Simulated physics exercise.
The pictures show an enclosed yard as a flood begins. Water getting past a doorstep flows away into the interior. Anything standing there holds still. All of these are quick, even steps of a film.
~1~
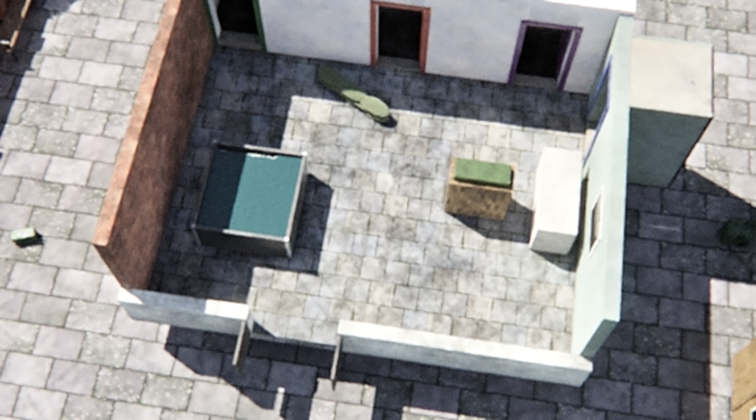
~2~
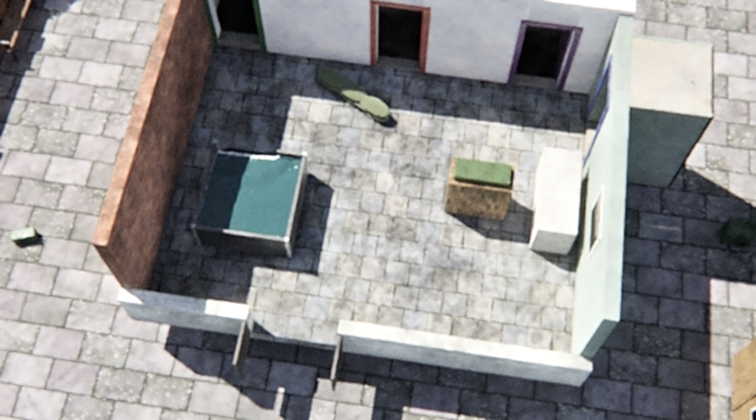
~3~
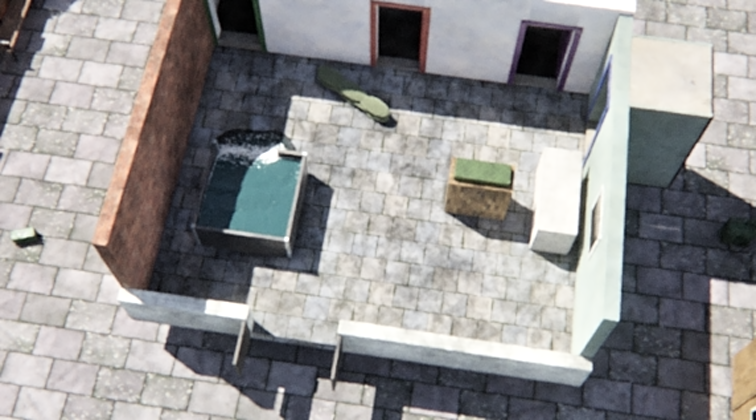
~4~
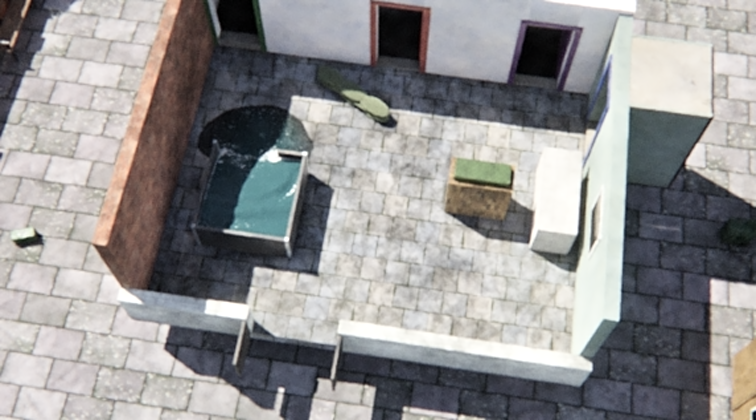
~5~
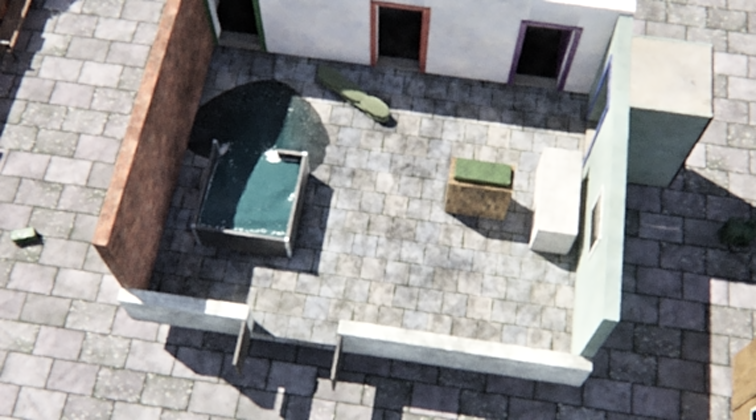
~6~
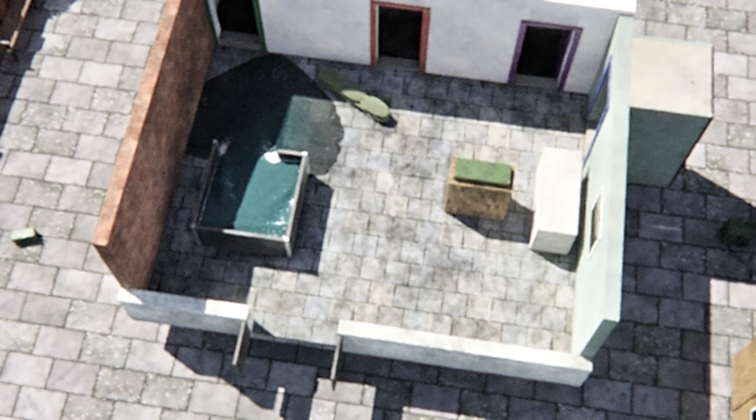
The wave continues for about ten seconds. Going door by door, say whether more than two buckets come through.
I expect the green door to let through too much. I expect the red door to let through an acceptable amount. I expect the purple door to let through an acceptable amount. I expect the blue door to let through an acceptable amount.
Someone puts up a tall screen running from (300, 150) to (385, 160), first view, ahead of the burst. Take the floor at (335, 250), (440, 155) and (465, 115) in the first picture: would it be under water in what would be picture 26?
Taking the points in order, they are high and dry, inundated and inundated.
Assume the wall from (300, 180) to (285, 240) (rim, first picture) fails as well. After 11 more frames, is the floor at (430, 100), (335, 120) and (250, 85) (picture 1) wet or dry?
Point by point: Untouched, untouched and untouched.
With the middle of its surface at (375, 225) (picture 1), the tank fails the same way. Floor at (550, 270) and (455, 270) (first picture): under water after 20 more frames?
Unflooded, then unflooded.
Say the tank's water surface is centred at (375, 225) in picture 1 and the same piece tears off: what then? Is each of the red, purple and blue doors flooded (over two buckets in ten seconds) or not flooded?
My reading: The red one is over, the purple one lets more in, the blue one lets less in.
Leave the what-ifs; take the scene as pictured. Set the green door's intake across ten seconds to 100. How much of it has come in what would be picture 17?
Around 60 in a hundred.
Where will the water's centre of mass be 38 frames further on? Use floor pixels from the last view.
Somewhere near (313, 159).
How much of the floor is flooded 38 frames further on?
I'd say 75 per cent.
A moment on, water covers 20 % of the floor; the green door under two buckets in, the red door not reached, the purple door not reached, the blue door not reached.
Next, water covers 25 % of the floor; the green door far over two buckets in, the red door wet at the sill, nothing in, the purple door not reached, the blue door not reached.
Then, water covers 40 % of the floor; the green door far over two buckets in, the red door wet at the sill, nothing in, the purple door wet at the sill, nothing in, the blue door not reached.
Later, water covers 75 % of the floor; the green door far over two buckets in, the red door wet at the sill, nothing in, the purple door wet at the sill, nothing in, the blue door wet at the sill, nothing in.
In the end, water covers 95 % of the floor; the green door far over two buckets in, the red door wet at the sill, nothing in, the purple door under two buckets in, the blue door wet at the sill, nothing in.
